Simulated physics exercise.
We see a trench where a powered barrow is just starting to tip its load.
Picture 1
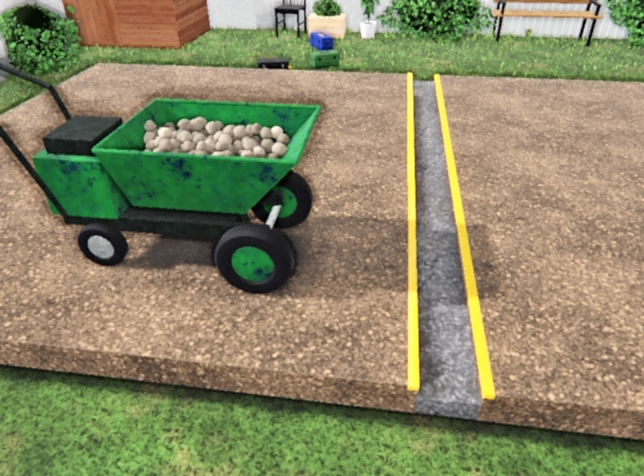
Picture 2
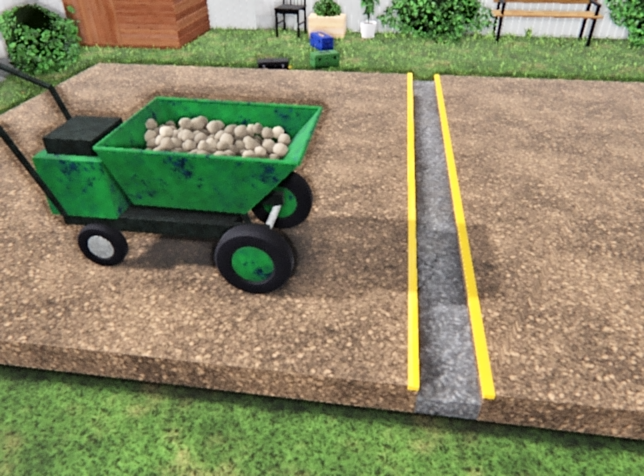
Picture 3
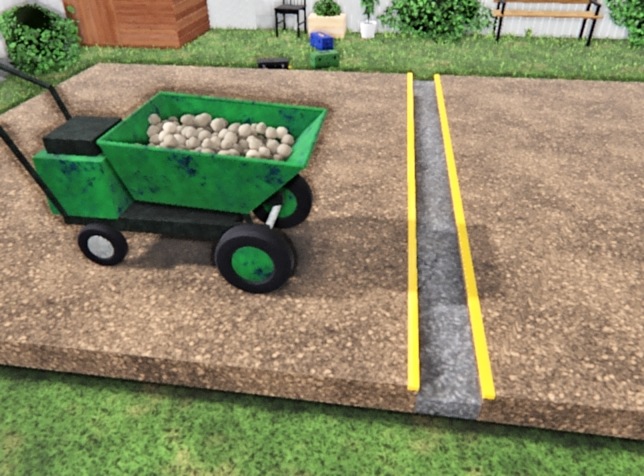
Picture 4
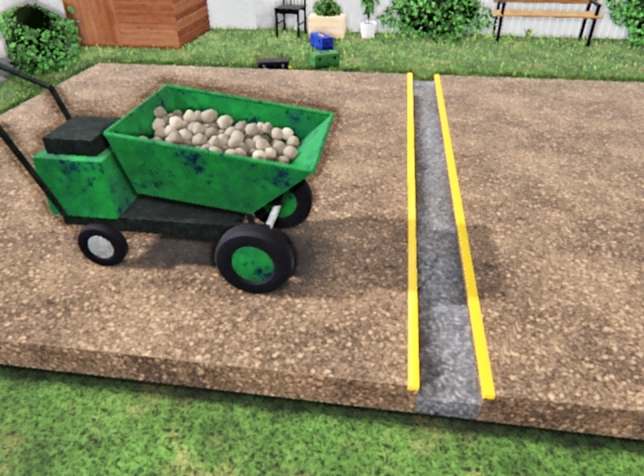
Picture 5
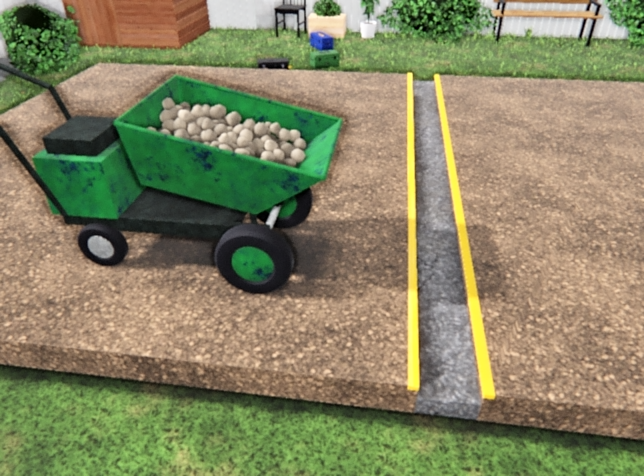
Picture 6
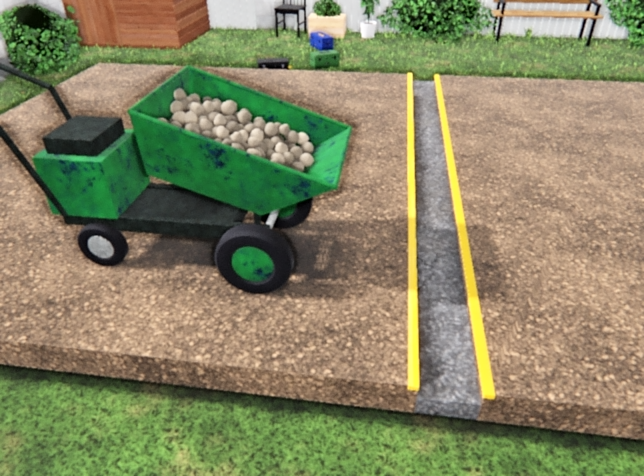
A green powered barrow stood still beside a narrow trench edged in yellow, and its skip, loaded with river pebbles, gradually tilted down toward the right as its back end rose.
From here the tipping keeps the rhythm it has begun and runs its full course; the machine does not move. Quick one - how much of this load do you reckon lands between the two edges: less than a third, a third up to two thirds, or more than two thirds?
I reckon a third up to two thirds.
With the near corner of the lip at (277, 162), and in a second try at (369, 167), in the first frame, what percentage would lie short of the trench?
Roughly 40 percent first, then roughly 0 percent.
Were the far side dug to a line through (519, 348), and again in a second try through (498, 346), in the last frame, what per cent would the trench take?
I'd say some 60 in a hundred, followed by 50 in a hundred.
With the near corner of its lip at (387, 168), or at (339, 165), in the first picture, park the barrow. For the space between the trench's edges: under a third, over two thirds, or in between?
At the first place under a third, at the second between a third and two thirds.
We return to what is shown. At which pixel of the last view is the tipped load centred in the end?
Centre at rest: Close to (431, 265).
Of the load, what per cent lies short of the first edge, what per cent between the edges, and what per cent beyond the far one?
I'd put short at close to 25, between at close to 45 and beyond at close to 10 per cent.
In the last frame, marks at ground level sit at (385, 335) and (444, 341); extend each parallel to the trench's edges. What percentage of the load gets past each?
I'd say about 80 and about 40 in a hundred.
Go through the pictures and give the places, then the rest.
Lip of the skip at (296, 163), level; top of the load at (200, 141), river pebbles; first edge of the trench at (413, 337); far edge at (481, 344), the trench under half as wide as the skip, and shallow for its width, in the first picture.
Lip of the skip at (298, 164), level; top of the load at (197, 141), in the second picture.
Lip of the skip at (304, 167), tipped barely; top of the load at (188, 133), in the third picture.
Lip of the skip at (313, 171), tipped a little; top of the load at (194, 128), in the fourth picture.
Lip of the skip at (323, 178), tipped a little; top of the load at (201, 135), in the fifth picture.
Lip of the skip at (335, 187), tipped clearly; top of the load at (203, 123); first edge of the trench at (413, 337); far edge at (481, 344), in the sixth picture.
Soon after the last picture, skip tipped steeply; all in the skip.
A little later, skip tipped right over; most in the skip; about a quarter short of the trench; a stray few in or heaped over the trench; a stray few falling.
Later still, skip tipped right over; about a quarter in the skip; about a quarter short of the trench; about half in or heaped over the trench; a small part beyond it.
At rest, skip tipped right over; about a quarter in the skip; about a quarter short of the trench; about half in or heaped over the trench; a small part beyond it.
